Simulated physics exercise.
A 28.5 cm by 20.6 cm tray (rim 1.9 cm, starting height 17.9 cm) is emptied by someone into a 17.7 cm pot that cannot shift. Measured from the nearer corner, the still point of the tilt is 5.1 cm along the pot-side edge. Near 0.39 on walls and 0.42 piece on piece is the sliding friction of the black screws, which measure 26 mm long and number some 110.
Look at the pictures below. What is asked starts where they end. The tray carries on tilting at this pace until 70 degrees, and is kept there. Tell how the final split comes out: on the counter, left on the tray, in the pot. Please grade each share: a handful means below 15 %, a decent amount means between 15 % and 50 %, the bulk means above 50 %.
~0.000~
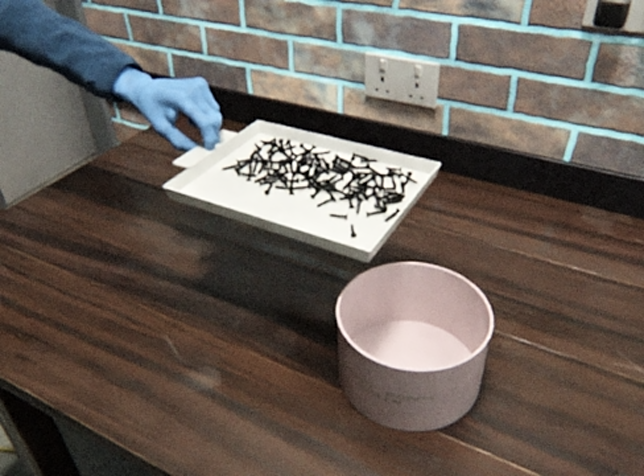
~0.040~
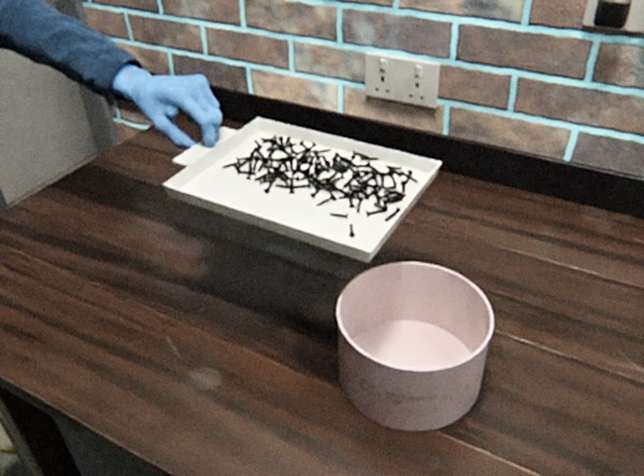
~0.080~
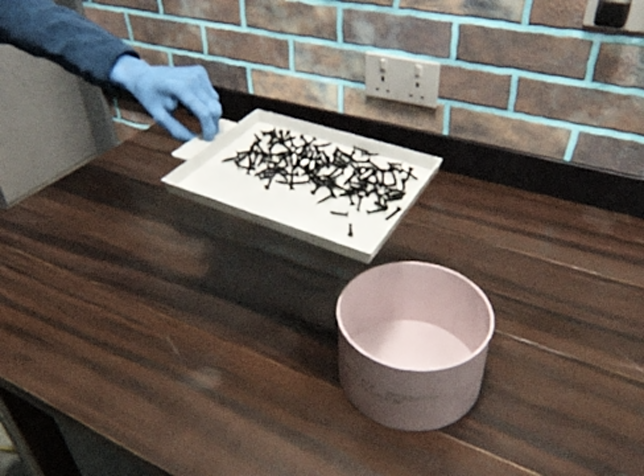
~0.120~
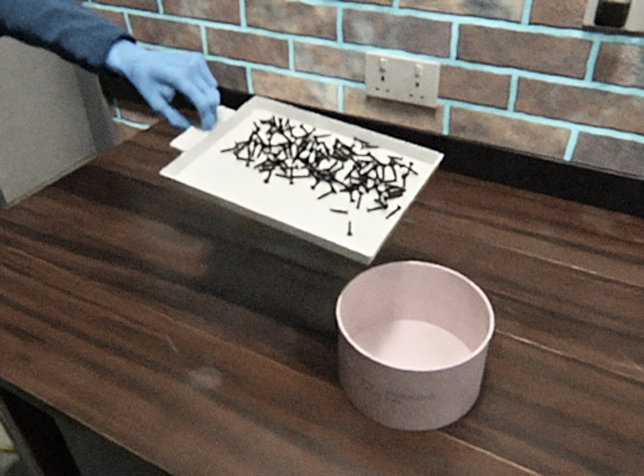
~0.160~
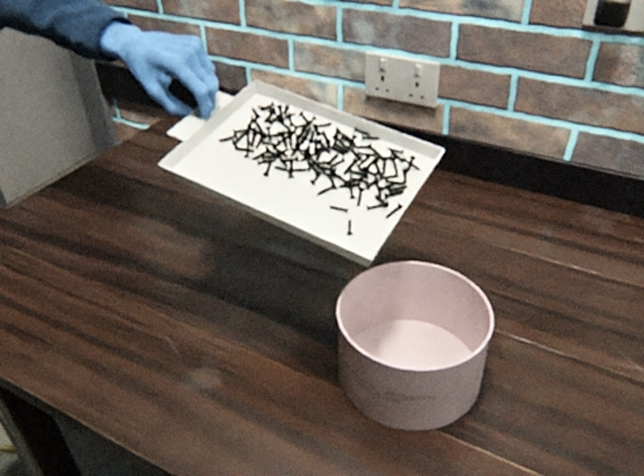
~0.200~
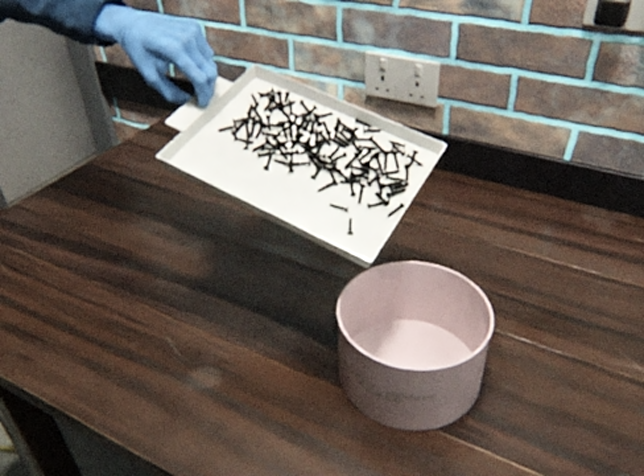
Counter: A handful, tray: A handful, pot: The bulk.
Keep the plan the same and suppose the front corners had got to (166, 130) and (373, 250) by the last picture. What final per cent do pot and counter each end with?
You'd end with pot at 30 and counter at 45.
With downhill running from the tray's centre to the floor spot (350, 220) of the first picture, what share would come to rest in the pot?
75 %.
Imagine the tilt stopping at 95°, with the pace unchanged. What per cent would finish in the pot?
Estimate: Roughly 100 percent.
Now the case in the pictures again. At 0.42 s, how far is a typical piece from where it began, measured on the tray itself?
About 3 cm.
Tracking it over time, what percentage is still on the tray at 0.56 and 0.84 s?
The figures go 100 and then 20.
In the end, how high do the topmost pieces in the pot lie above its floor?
Around 2.5 cm above the floor.
Then, at 0.42 s, tilt 45 degrees; the tray holds 100 %, the pot 0 %.
After 0.56 s, tilt 62 degrees; the tray holds 100 %, the pot 0 %.
After 0.84 s, tilt 70 degrees; the tray holds 20 %, the pot 70 %.
In the end, at 2.0 s, counter 5 %, tray 10 %, pot 90 %.
